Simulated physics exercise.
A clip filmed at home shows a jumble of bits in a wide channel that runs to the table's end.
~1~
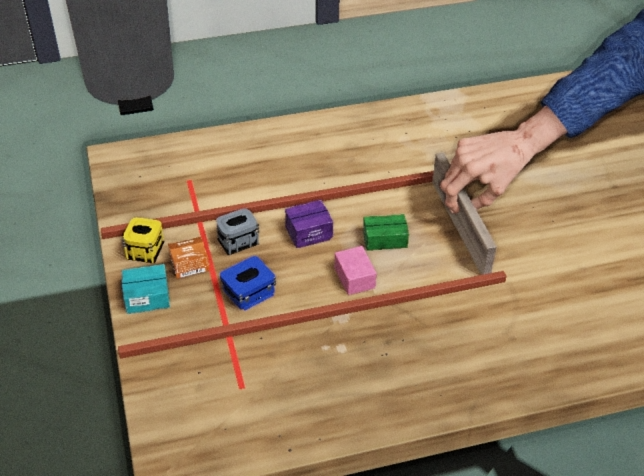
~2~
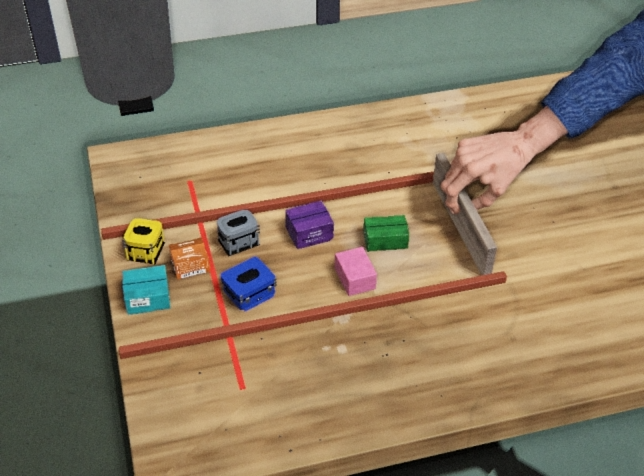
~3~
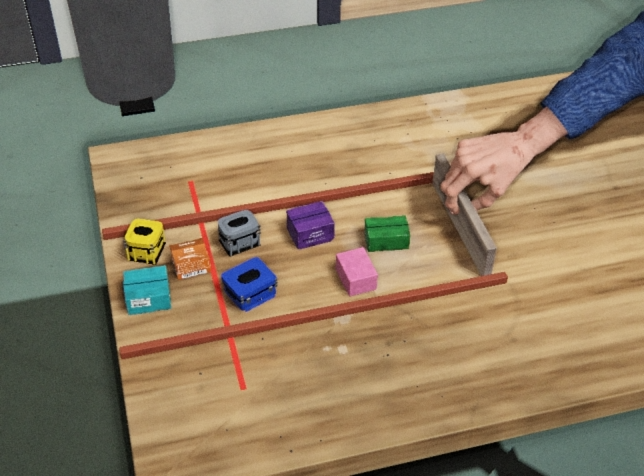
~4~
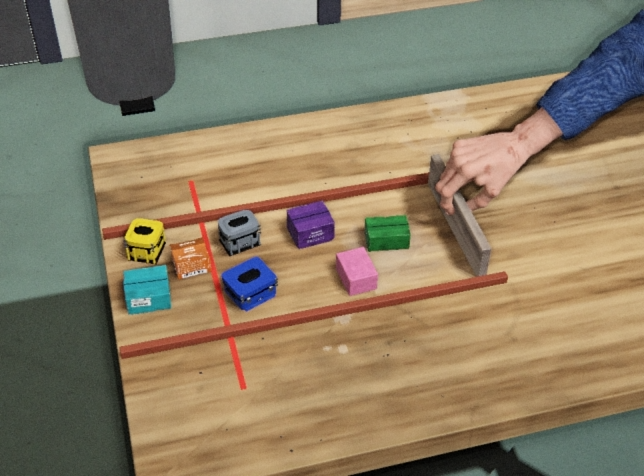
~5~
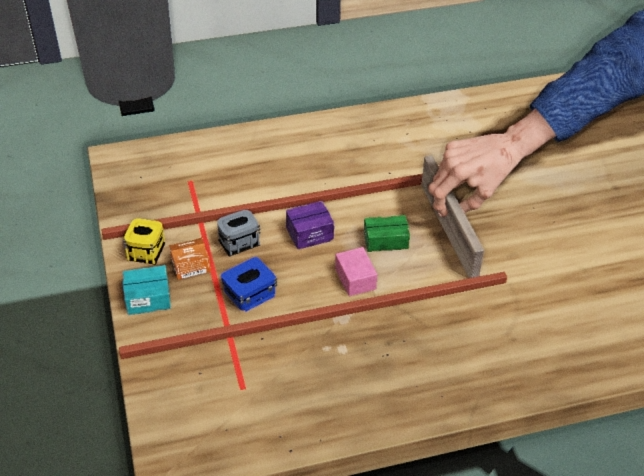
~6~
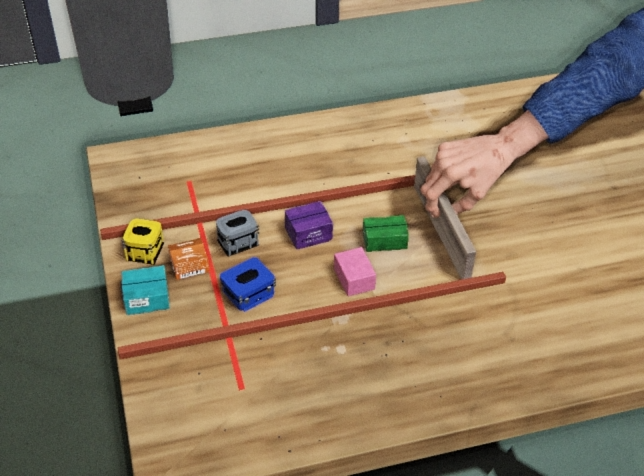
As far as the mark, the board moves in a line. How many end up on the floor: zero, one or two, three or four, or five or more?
Zero.
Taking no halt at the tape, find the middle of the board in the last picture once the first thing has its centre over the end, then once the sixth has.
At (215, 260) for the first, at (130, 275) for the sixth.
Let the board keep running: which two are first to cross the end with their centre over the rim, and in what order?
In order: The turquoise box, the yellow case.
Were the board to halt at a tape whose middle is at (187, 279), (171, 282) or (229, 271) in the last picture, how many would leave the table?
Per try in turn: 2, 2, 0.
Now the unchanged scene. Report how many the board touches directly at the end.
3 in contact.
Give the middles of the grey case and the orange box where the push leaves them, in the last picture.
In the last picture the grey case sits around (147, 246) and the orange box around (149, 274).
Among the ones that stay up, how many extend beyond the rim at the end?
The total comes out at 2.
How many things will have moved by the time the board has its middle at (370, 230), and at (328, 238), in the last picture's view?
1, then 3.
Soon after, none off yet; turquoise box at rest near (146, 290); yellow case at rest near (144, 241); orange box at rest near (189, 259).
At rest, the number that fall off is zero.
